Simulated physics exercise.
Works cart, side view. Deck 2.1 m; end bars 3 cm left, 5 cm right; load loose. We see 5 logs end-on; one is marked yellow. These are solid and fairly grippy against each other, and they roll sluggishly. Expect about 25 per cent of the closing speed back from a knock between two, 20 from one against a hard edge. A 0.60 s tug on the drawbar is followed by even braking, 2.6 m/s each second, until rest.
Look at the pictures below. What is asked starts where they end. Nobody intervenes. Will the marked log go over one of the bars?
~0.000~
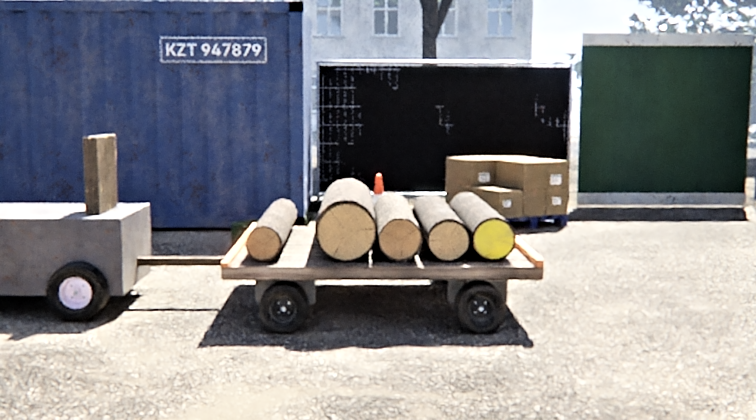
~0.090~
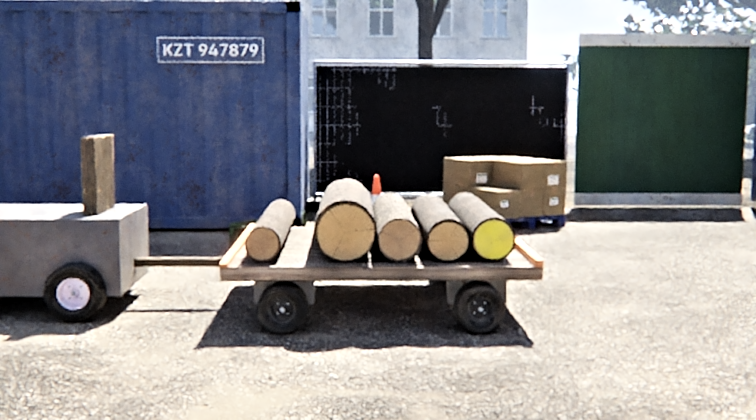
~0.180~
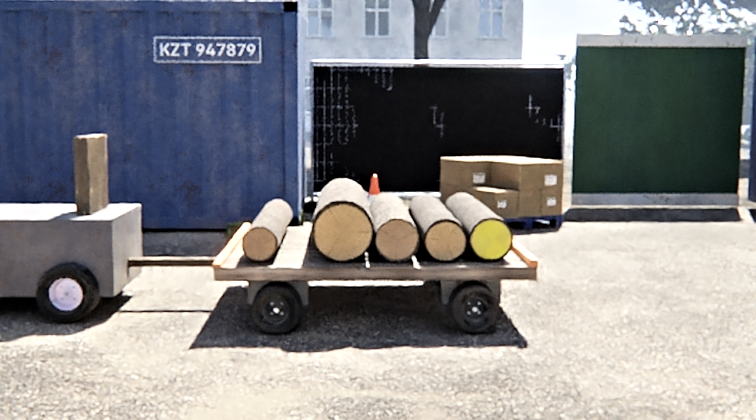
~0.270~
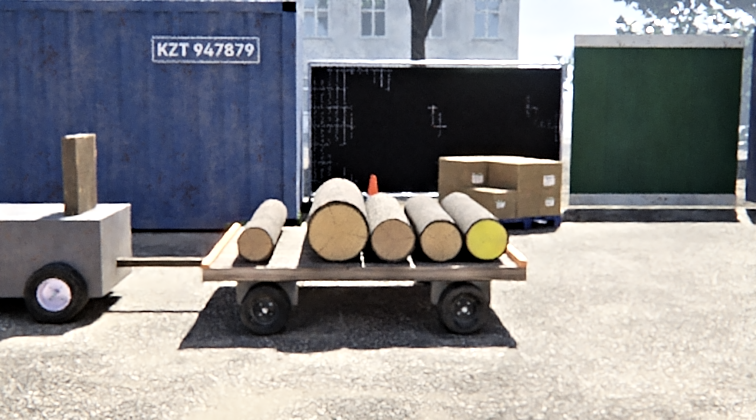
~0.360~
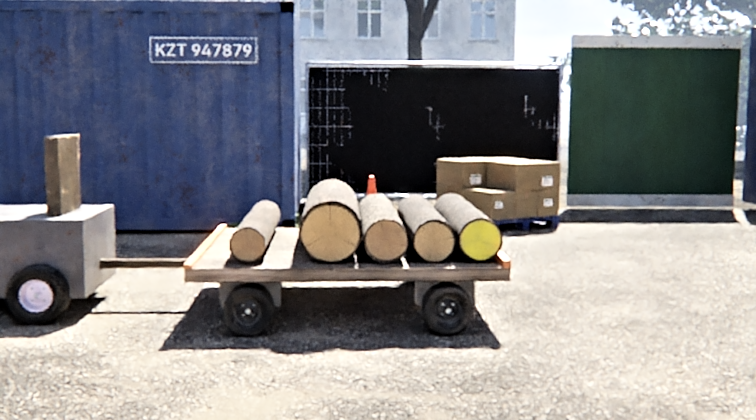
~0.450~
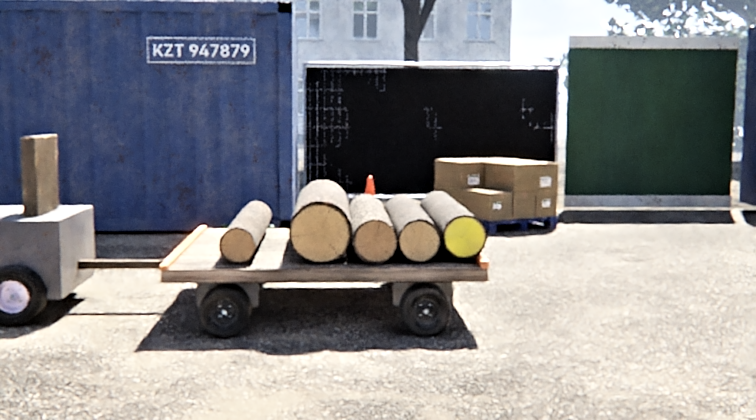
Most likely it gets off.
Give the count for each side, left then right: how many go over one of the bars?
Result (left / right): 0 / 1.
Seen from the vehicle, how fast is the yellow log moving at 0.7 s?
Roughly 0.8 m/s.
Then, 0.7 s in, yellow is over the right bar and falling; 1 gone from the cart.
Then, 0.8 s in, yellow is over the right bar and falling; 1 gone from the cart.
Then, 0.9 s in, yellow is over the right bar and falling; 1 gone from the cart.
Then, 1.0 s in, yellow is over the right bar and falling; 1 gone from the cart.
In the end (3.0 s), yellow is over the right bar and down; 1 gone from the cart.
